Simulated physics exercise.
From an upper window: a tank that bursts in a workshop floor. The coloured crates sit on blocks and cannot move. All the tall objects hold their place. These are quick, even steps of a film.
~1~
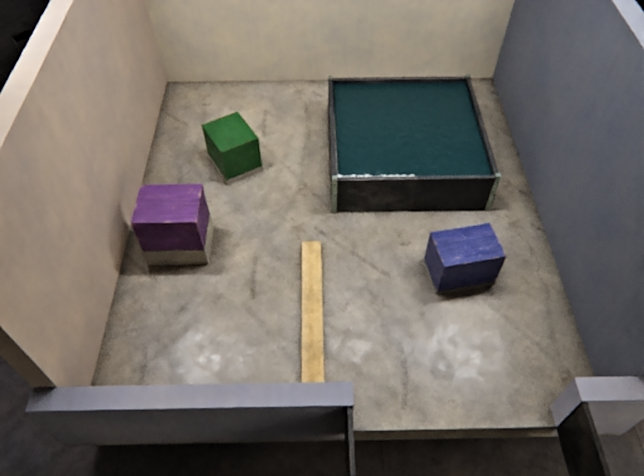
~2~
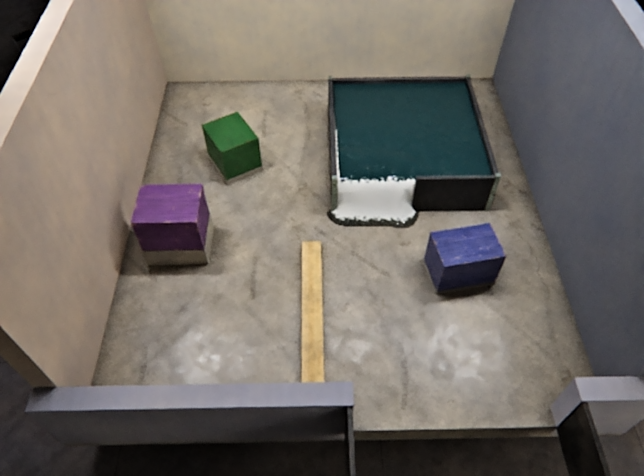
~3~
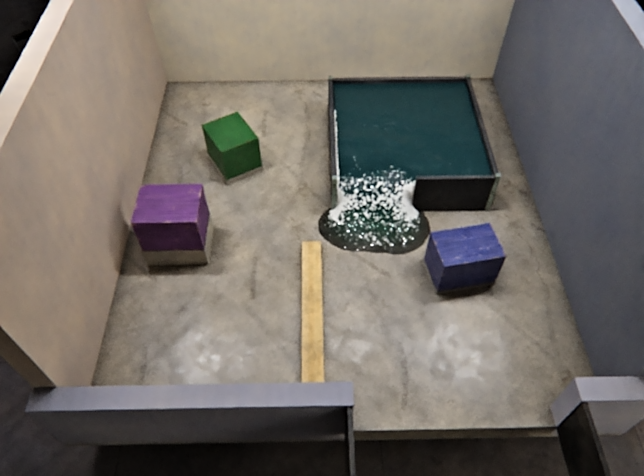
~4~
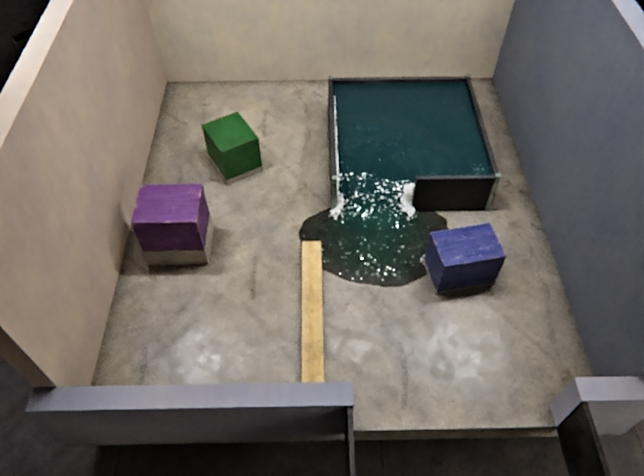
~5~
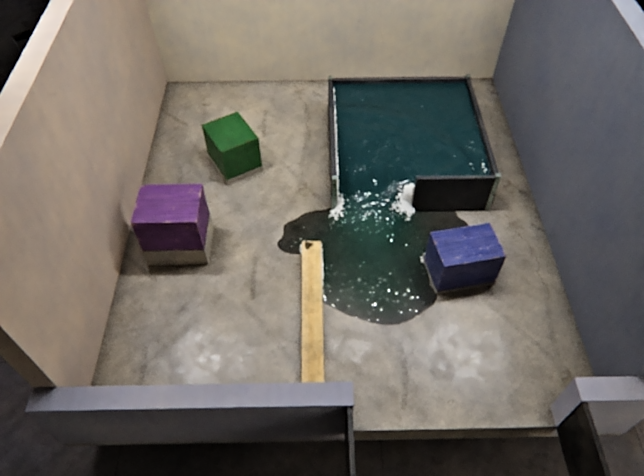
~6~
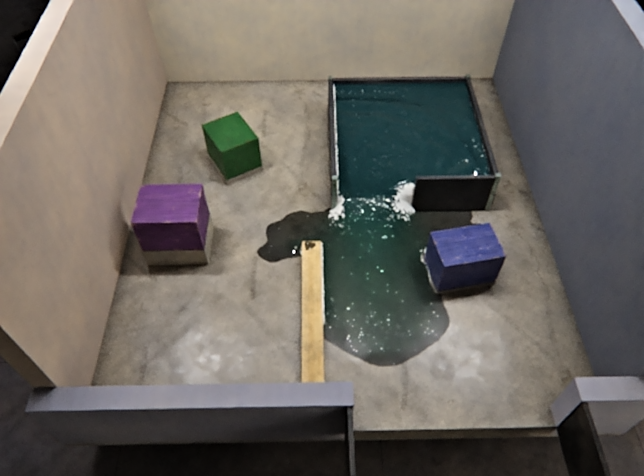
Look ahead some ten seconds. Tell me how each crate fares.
The purple crate keeps dry; the green crate keeps dry; the blue crate is soaked.
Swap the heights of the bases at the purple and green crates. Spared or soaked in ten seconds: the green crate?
My reading: Green crate is safe.
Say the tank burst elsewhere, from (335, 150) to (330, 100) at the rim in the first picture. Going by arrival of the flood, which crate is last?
I say the crate marked blue.
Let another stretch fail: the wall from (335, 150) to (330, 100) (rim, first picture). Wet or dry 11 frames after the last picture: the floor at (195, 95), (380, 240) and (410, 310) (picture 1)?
One after the other: Awash, no water, not flooded.
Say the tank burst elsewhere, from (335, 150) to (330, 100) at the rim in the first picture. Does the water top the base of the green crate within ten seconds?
In short: Green crate is wetted.
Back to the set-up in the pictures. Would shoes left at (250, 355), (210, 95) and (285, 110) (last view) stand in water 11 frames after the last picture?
In that order: Awash, free of water, clear.
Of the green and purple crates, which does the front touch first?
I say the one in purple.
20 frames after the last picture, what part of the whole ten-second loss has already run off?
About 40 per cent.
A moment on, water covers 30 % of the floor; the purple crate water round its plinth, the green crate not reached, the blue crate water round its plinth.
Next, water covers 40 % of the floor; the purple crate water round its plinth, the green crate not reached, the blue crate water round its plinth.
Then, water covers 45 % of the floor; the purple crate water round its plinth, the green crate water round its plinth, the blue crate water round its plinth.
Later, water covers 65 % of the floor; the purple crate water round its plinth, the green crate water round its plinth, the blue crate water round its plinth.
In the end, water covers 85 % of the floor; the purple crate stayed above the water, the green crate stayed above the water, the blue crate was topped.
